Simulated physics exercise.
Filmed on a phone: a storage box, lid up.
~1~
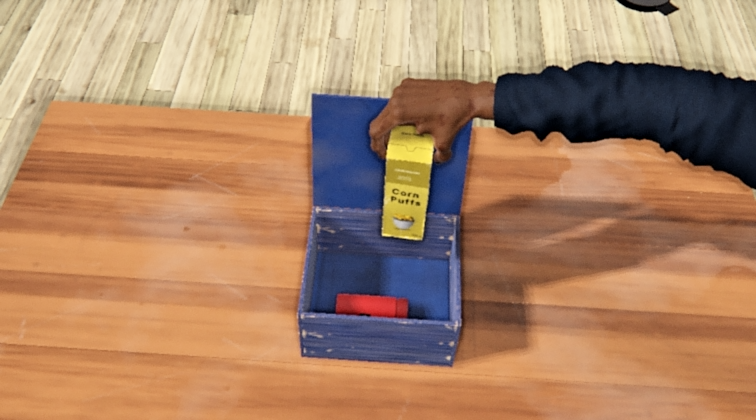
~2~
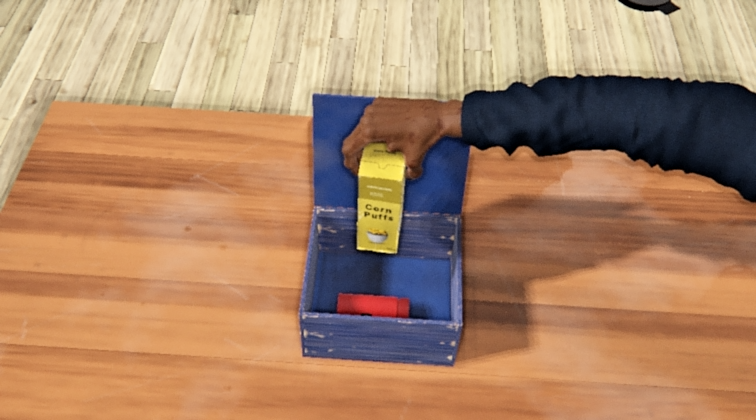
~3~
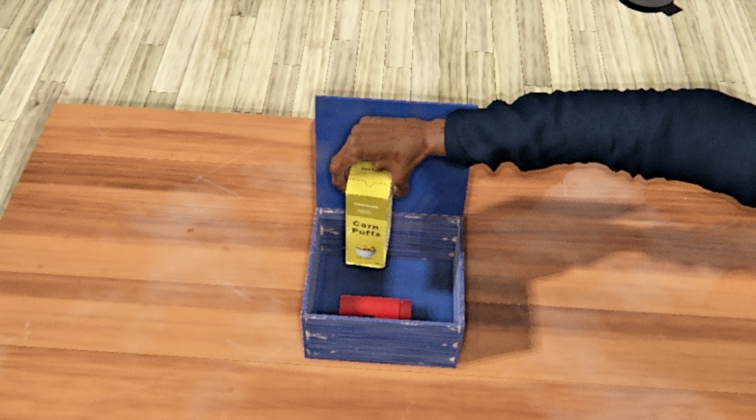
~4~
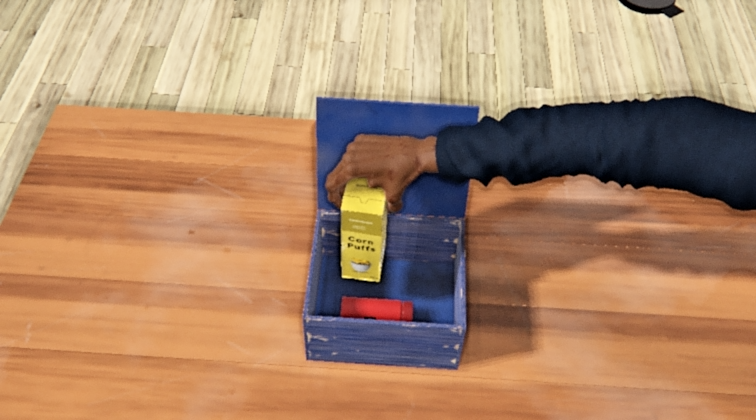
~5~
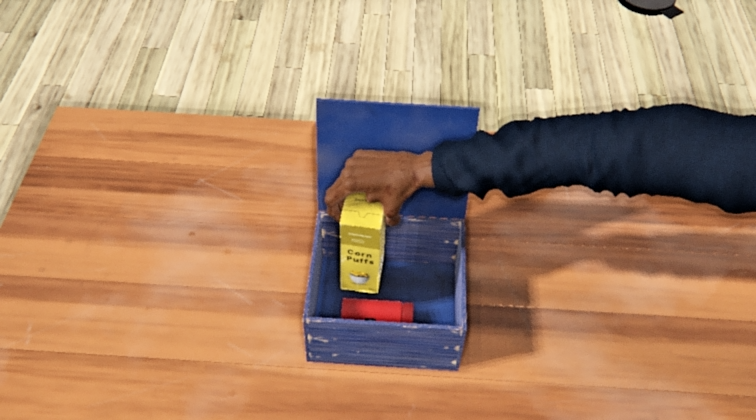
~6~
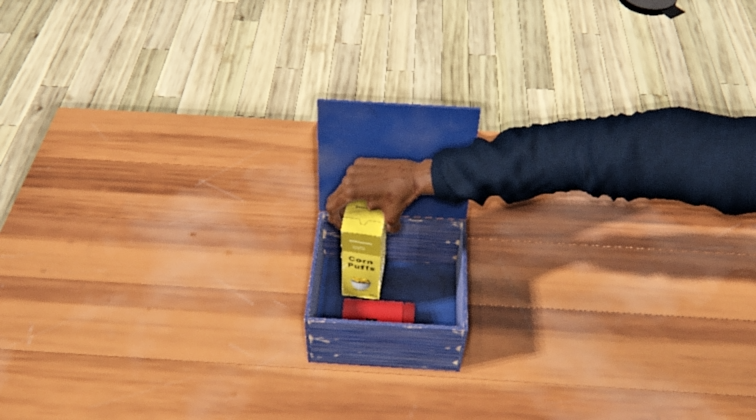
The video shows a hand holding a yellow Corn Puffs carton above an open blue storage box with a red object inside, moving it left and then lowering it into the box behind the red object, still gripping it.
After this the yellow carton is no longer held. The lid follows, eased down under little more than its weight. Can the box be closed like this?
Outcome: The lid is held up.
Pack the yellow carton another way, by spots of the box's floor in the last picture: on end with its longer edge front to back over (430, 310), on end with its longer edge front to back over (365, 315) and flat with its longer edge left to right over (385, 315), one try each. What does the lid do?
In the first case it will not close; in the second case it will not close; in the third case it closes.
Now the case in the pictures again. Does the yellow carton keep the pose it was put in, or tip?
It tips.
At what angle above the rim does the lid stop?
About 45°.
Then, 0.40 s later than the last frame, yellow carton tilted by 31° near (359, 258); red shaker moved about its own width.
Then, 1.00 s later than the last frame, lid starting down; yellow carton tilted by 47° near (354, 271); red shaker moved about its own width.
Then, 1.40 s later than the last frame, lid 73° above the rim; yellow carton tilted by 47° near (354, 271); red shaker moved about its own width.
Then, 1.70 s later than the last frame, lid 48° above the rim; yellow carton tilted by 47° near (354, 271); red shaker moved about its own width.
When it is over, lid 43° above the rim; lying over in the box, yellow carton; moved from the start, red shaker. End places, in pixels of the last picture, yellow carton near (354, 271).
